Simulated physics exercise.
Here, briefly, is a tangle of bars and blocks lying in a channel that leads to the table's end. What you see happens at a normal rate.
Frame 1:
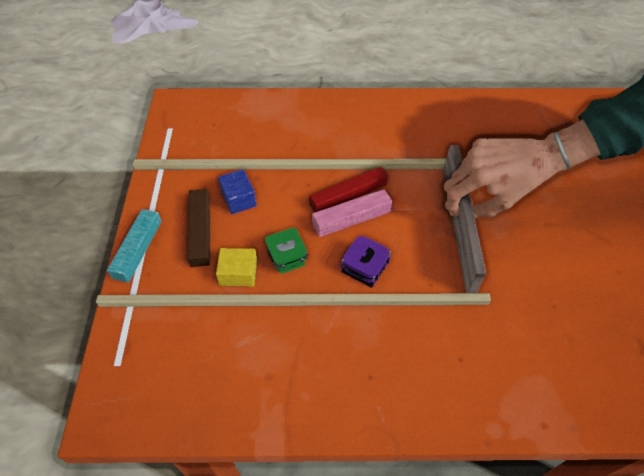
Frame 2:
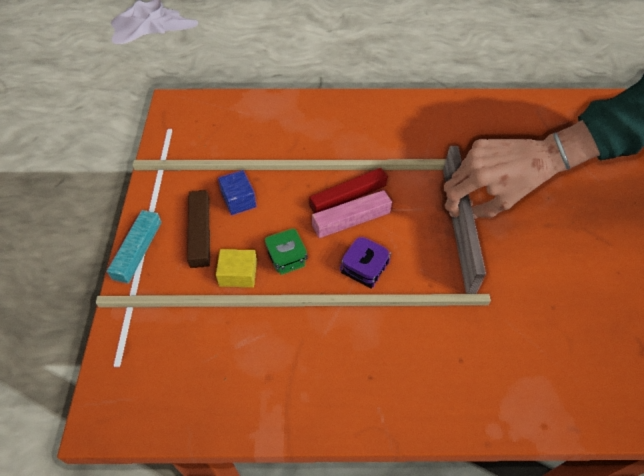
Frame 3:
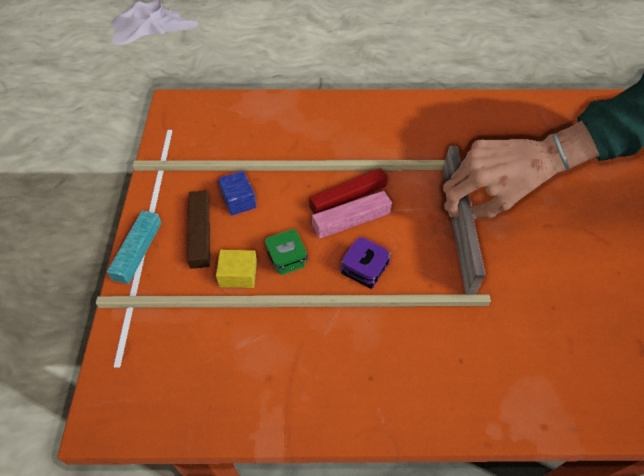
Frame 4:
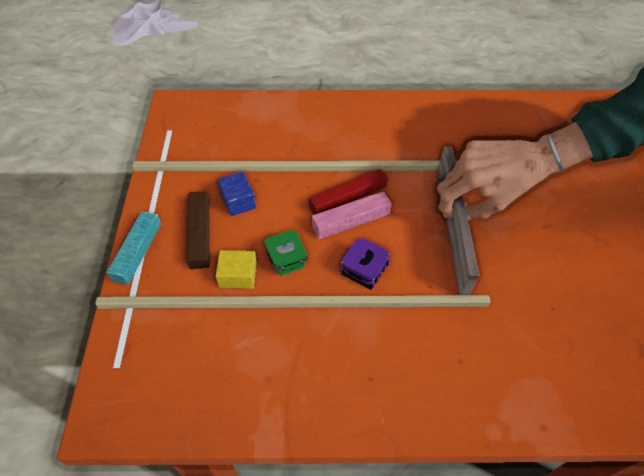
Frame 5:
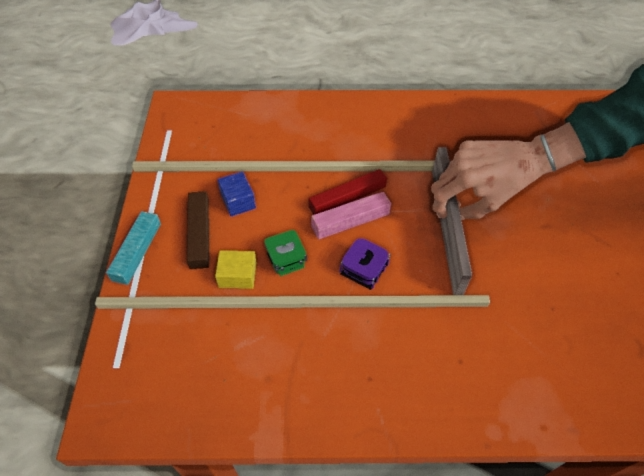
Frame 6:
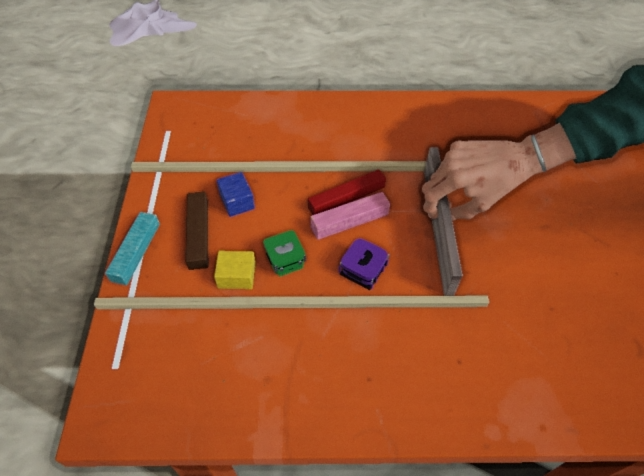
We see a hand holding a gray board across a channel between two pale rails on an orange table, then sliding it slightly left toward colored bars and blocks, which stay essentially still.
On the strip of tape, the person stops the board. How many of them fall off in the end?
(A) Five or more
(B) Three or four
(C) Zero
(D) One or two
The answer is A.
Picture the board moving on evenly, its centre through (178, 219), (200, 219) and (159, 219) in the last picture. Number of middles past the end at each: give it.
Respectively 2, 2 and 5.
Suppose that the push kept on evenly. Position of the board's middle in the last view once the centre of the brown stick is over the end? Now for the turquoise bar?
The middle is at (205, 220) when it's the brown stick, and at (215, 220) when it's the turquoise bar.
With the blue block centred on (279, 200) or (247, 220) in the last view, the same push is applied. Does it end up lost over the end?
In that order: Slips off, then slips off.
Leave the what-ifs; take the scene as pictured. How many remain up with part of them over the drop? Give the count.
That comes to 1 of them.
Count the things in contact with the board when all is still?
1 of them.
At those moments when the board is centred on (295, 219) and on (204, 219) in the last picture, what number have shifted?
The first count is 6, and then it's 8.
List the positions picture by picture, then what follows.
The first frame shows turquoise bar (136, 245); brown stick (199, 227); blue block (238, 192); board (462, 216); tape (148, 229).
The second frame shows brown stick (199, 228); red stick (349, 191).
The third frame shows blue block (237, 193); purple case (365, 263).
The fourth frame shows turquoise bar (135, 247); yellow block (237, 270).
The fifth frame shows brown stick (198, 229); pink bar (351, 215).
The sixth frame shows turquoise bar (134, 247); brown stick (197, 229); blue block (236, 194); board (441, 218); tape (146, 231).
Early on, none off yet; turquoise bar at rest near (134, 247); brown stick at rest near (197, 229); blue block at rest near (236, 194).
A while later, none off yet; turquoise bar moving near (129, 247); brown stick travelled a little near (155, 229); blue block travelled about its own width near (200, 180).
Finally, the number that fall off is five or more; lost, pink bar, red stick, green case, yellow block, blue block, brown stick and turquoise bar.
